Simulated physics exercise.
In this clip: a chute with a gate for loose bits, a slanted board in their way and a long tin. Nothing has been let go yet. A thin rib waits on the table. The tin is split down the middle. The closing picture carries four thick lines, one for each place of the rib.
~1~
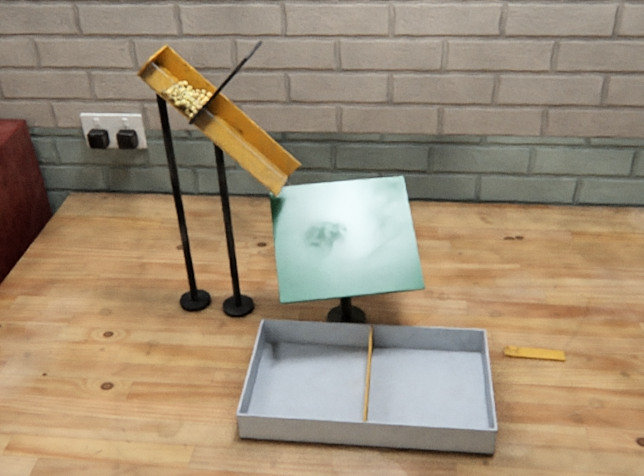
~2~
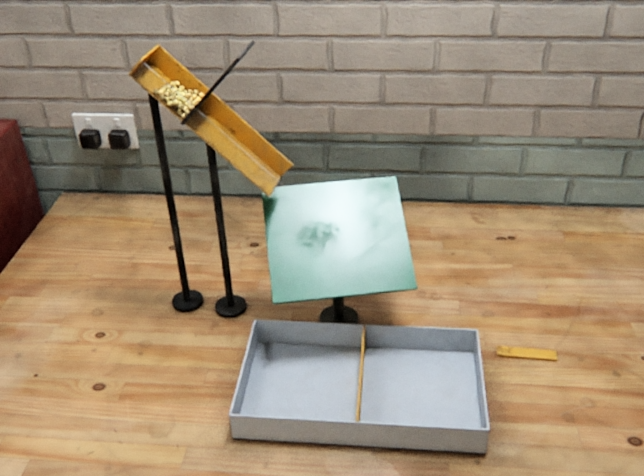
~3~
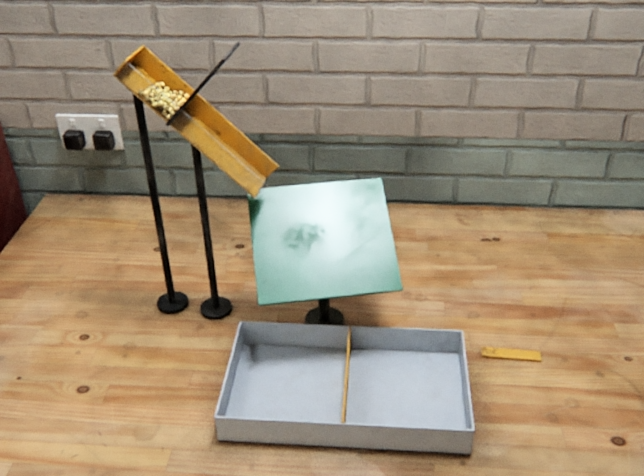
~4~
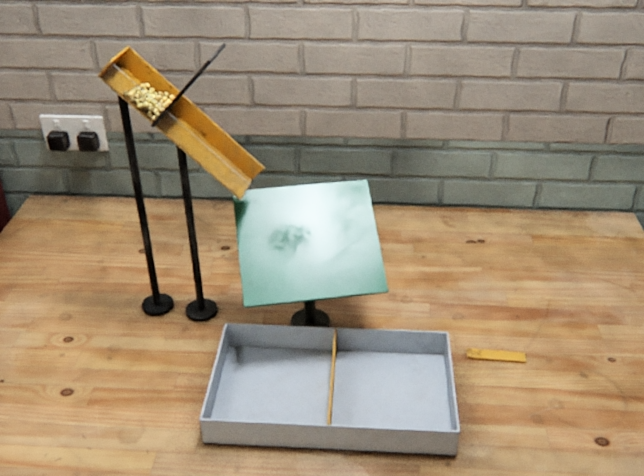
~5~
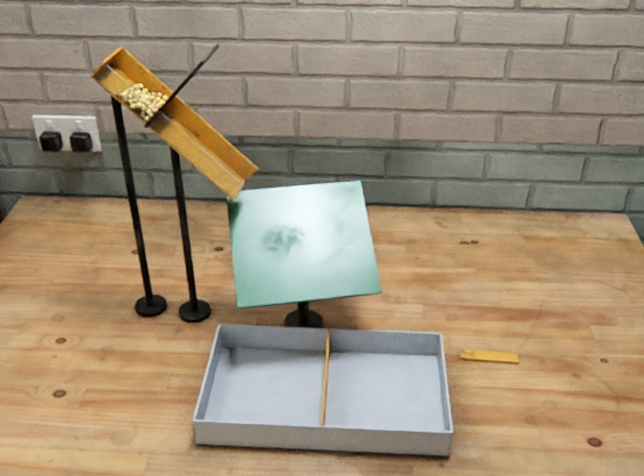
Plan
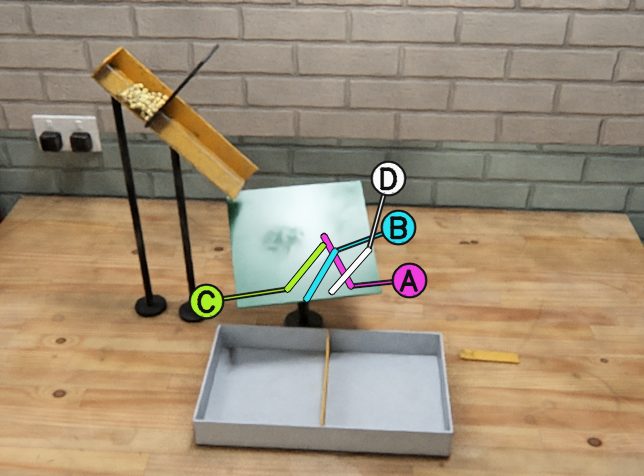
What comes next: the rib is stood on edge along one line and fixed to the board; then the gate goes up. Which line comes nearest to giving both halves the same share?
Line D does it best.
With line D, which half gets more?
Left.
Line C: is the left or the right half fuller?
Left.
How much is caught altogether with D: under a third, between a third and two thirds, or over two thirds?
Line D gives over two thirds.
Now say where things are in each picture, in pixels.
The first frame shows load behind the gate at (192, 100), soya beans; lip of the chute at (283, 186), sloping fairly steeply.
The second frame shows middle of the board at (337, 237), tilted fairly steeply; middle of its low edge at (346, 296); of its high edge at (329, 182).
The third frame shows front corners of the tin at (215, 417) and (474, 430); front end of its middle wall at (343, 423).
The fourth frame shows middle of the load at (154, 102); lip at (246, 190).
The fifth frame shows middle of the load at (148, 103); lip at (240, 191).
On the marked copy, line A from (324, 236) to (351, 286); line B from (335, 251) to (306, 299); line C from (323, 245) to (287, 289); line D from (368, 249) to (331, 291).
Choosing A, of what is caught, a small part in the left half, most in the right.
Choosing B, of what is caught, nearly all in the left half, a small part in the right.
Choosing C, of what is caught, nearly all in the left half, a small part in the right.
Choosing D, of what is caught, about two thirds in the left half, about a third in the right.
